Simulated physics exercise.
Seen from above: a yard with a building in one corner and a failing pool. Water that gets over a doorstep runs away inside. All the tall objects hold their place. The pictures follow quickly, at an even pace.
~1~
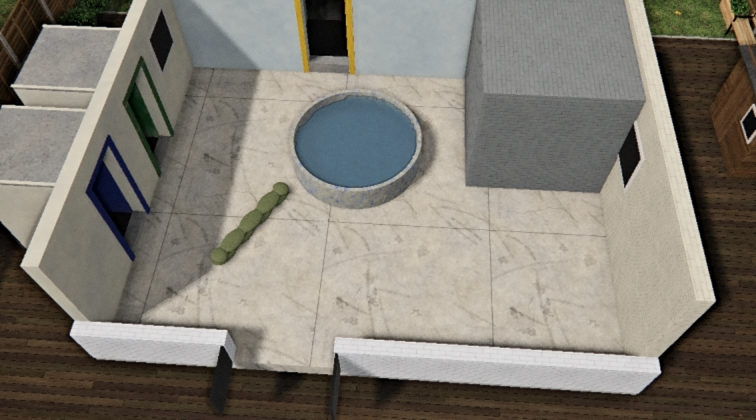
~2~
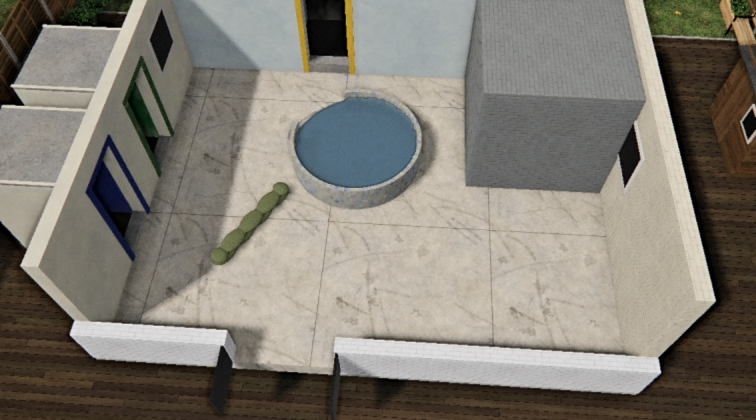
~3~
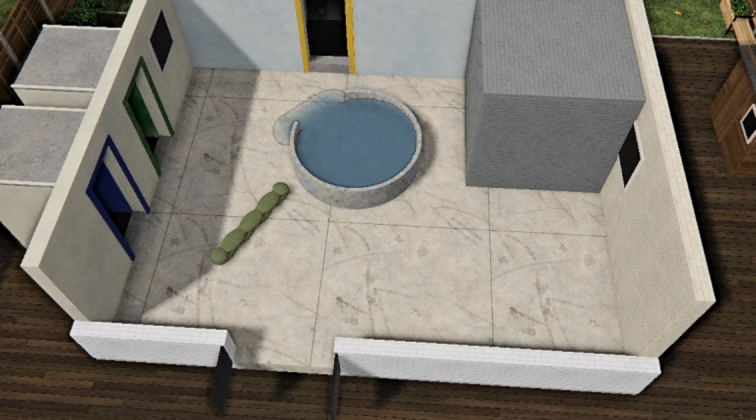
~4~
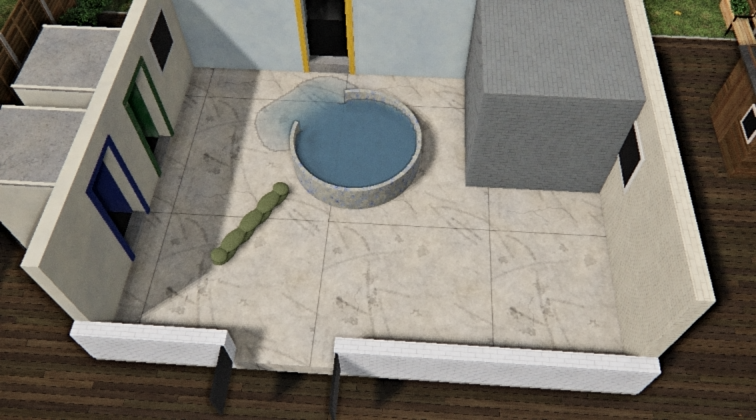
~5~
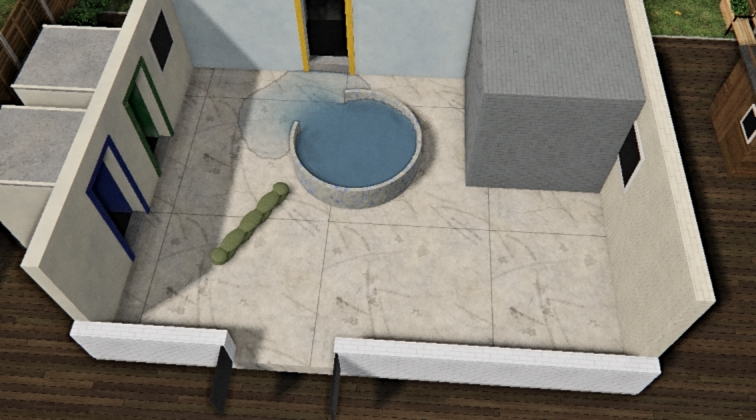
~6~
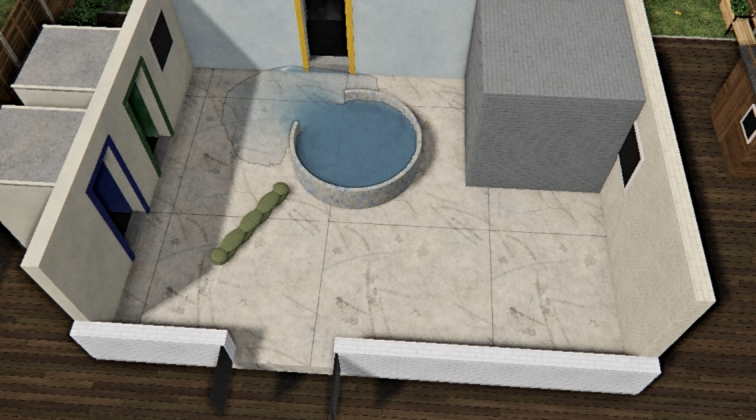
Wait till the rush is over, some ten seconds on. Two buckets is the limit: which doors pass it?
One by one: The green door takes more than that; the blue door stays under that; the yellow door stays under that.
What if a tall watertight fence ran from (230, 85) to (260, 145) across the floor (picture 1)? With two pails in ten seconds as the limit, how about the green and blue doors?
Green door keeps below it; blue door holds.
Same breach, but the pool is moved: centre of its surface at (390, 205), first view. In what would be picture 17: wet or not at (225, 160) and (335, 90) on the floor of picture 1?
One after the other: Covered, under water.
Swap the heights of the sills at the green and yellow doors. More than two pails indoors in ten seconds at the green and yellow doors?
In short: Green door keeps below it, yellow door goes over.
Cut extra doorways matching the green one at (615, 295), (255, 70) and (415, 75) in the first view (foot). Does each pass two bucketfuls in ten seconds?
One after the other: Holds, goes over, takes less.
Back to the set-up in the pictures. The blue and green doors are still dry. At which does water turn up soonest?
It is the green one.
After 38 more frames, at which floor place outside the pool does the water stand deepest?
Near (140, 341).
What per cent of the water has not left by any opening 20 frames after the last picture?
Roughly 100 per cent.
A moment on, water covers 15 % of the floor; the green door not reached, the blue door not reached, the yellow door wet at the sill, nothing in.
Next, water covers 20 % of the floor; the green door wet at the sill, nothing in, the blue door not reached, the yellow door under two buckets in.
Then, water covers 35 % of the floor; the green door under two buckets in, the blue door wet at the sill, nothing in, the yellow door under two buckets in.
Later, water covers 50 % of the floor; the green door over two buckets in, the blue door wet at the sill, nothing in, the yellow door under two buckets in.
In the end, water covers 80 % of the floor; the green door over two buckets in, the blue door under two buckets in, the yellow door under two buckets in.
